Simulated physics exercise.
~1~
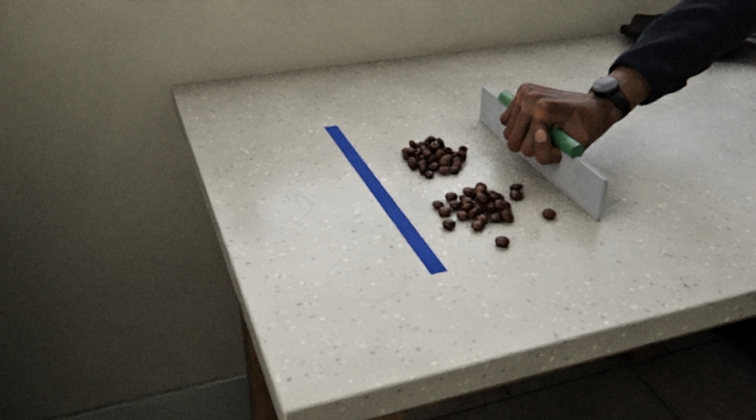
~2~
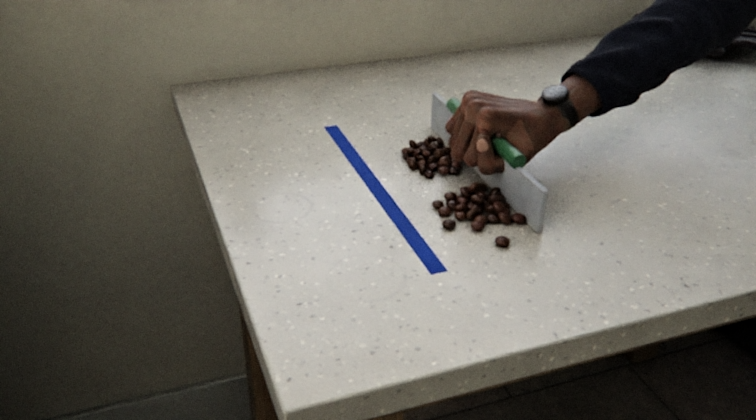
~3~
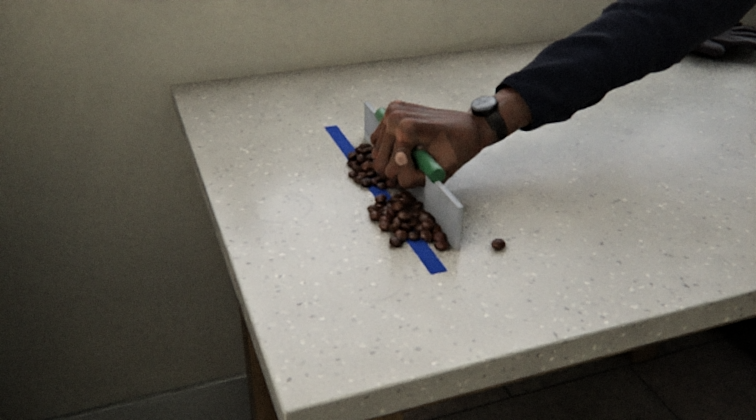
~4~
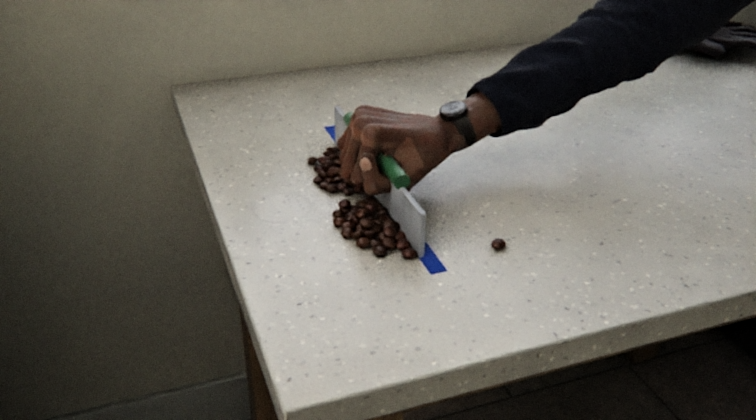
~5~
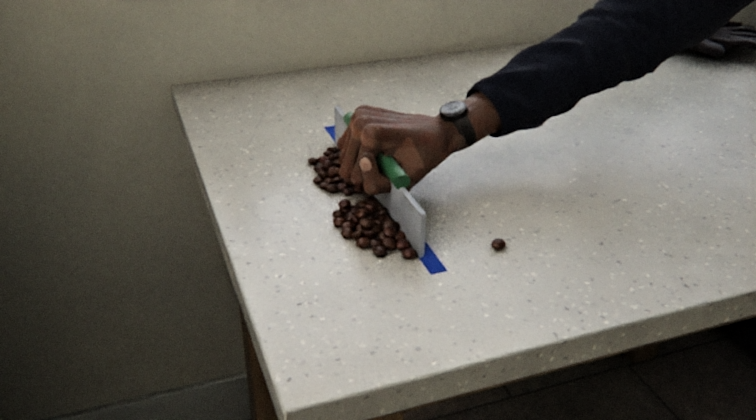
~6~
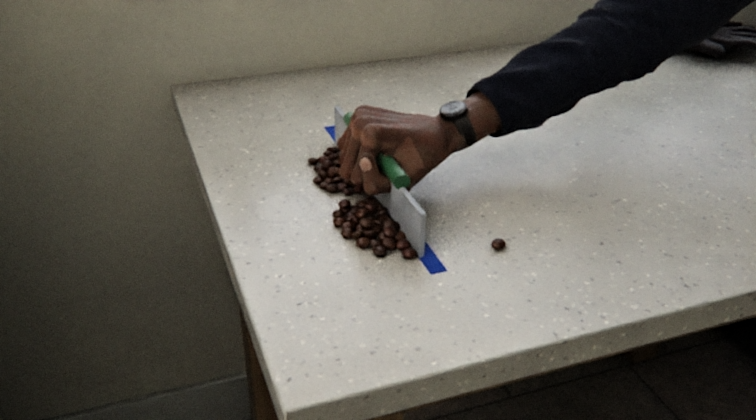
At first, two small clusters of dark brown, bean-like pieces lie on a pale speckled tabletop, between a strip of blue tape and a flat scraper held by a hand in a dark sleeve and a watch. The hand slides the scraper left until it reaches the pieces. It pushes both clusters onto the tape, leaving one stray piece behind on the right. The scraper moves a little farther and stops at the tape, with the two clusters gathered just past it. There the hand holds still, and both clusters rest on the table, short of its left edge.
